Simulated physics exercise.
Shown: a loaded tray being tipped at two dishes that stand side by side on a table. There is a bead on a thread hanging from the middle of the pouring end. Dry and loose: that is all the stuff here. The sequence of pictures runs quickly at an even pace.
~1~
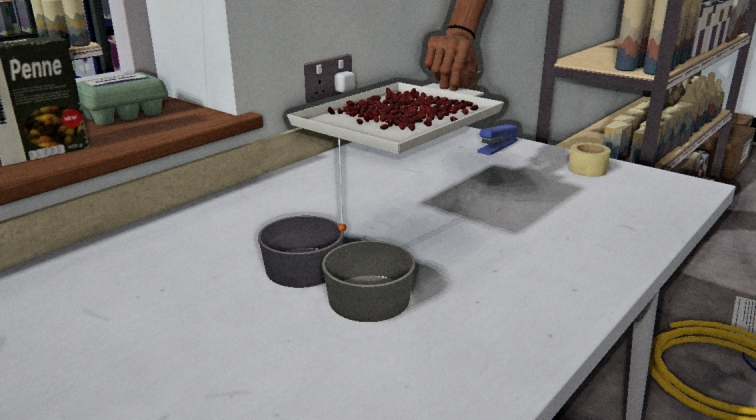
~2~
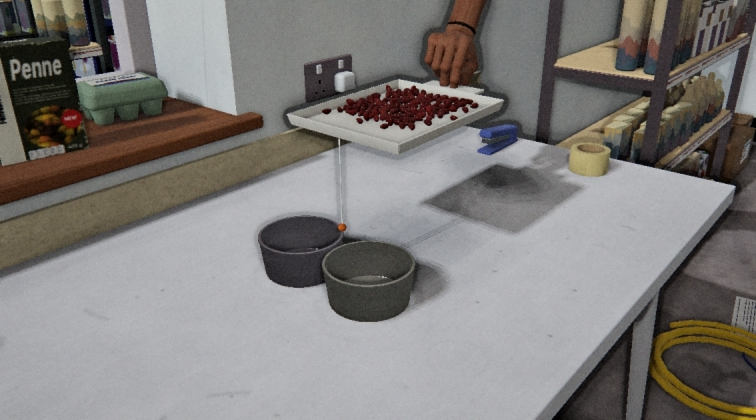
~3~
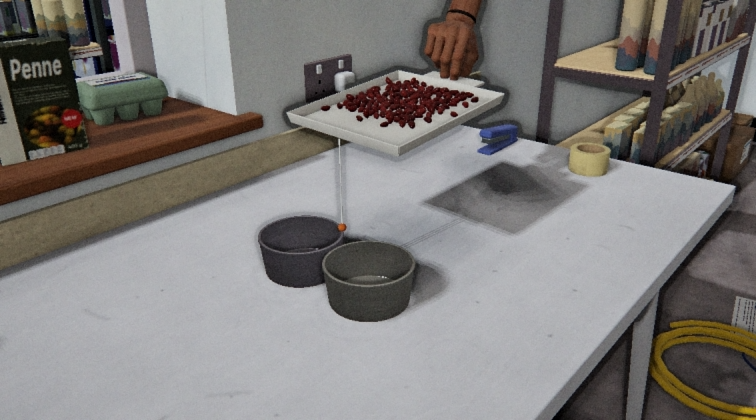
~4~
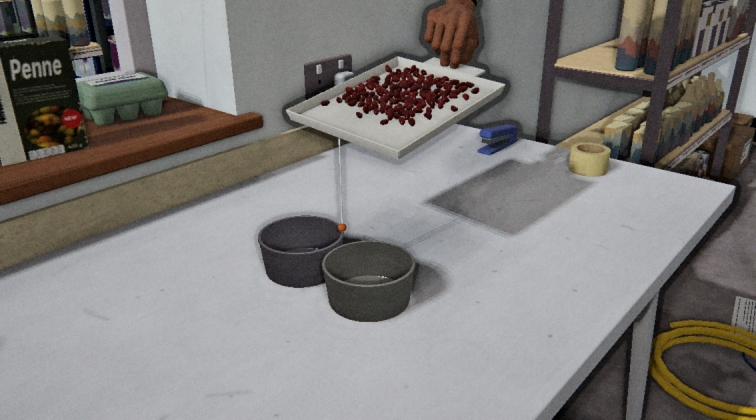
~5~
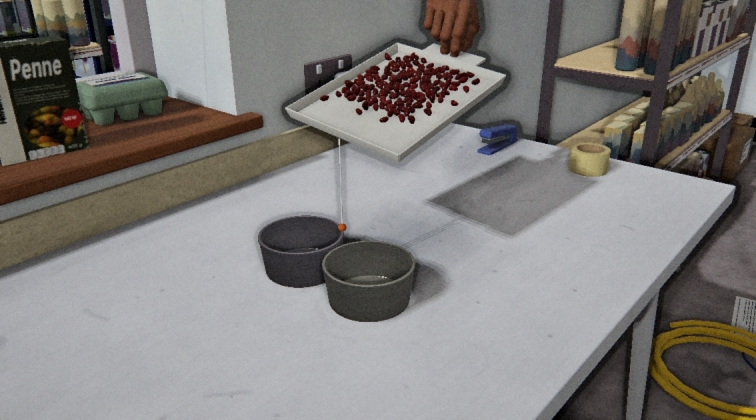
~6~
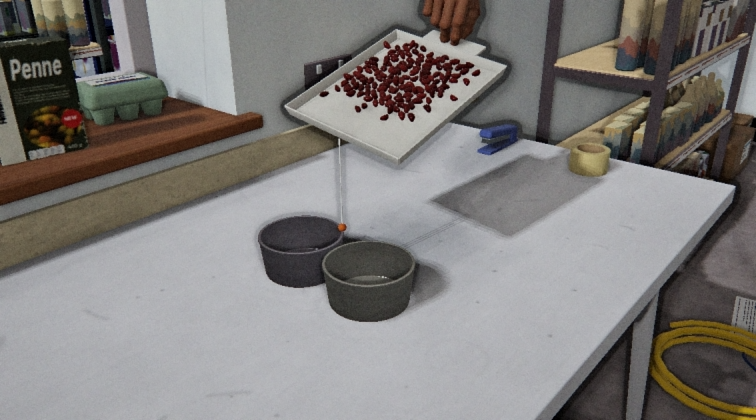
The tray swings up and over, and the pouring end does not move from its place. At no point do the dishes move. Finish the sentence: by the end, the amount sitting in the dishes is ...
... more than two thirds of what the tray held.
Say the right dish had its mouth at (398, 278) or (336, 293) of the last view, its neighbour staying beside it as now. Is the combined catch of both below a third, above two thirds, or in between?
Try one: Beyond two thirds; try two: Less than a third.
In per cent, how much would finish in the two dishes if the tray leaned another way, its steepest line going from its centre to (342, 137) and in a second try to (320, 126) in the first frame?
For the first it's near 70 %, for the second near 80 %.
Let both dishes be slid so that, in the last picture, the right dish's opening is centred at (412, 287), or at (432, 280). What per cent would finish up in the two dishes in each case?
Some 60 percent in the first case, 70 percent in the second.
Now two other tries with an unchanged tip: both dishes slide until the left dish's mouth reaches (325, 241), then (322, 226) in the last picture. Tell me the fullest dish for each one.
Try 1: The right-hand one. Try 2: The right-hand one.
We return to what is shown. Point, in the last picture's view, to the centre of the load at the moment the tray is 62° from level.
In the last view, the load is centred near (382, 145).
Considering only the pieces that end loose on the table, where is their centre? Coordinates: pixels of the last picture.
Approximately (426, 343).
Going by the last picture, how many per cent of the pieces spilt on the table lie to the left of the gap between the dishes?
Some 30 %.
Just after the last frame, tray tipped steeply; the larger part on the tray; just a few in the right dish; roughly a quarter in the air.
A moment on, tray tipped right over; roughly a quarter on the tray; roughly half in the right dish; just a few in the left dish; roughly a quarter outside both; about a tenth in the air.
Further on, tray tipped past a quarter turn; the larger part in the right dish; just a few in the left dish; roughly a quarter outside both.
When it is over, tray tipped past a quarter turn; the larger part in the right dish; just a few in the left dish; roughly a quarter outside both.
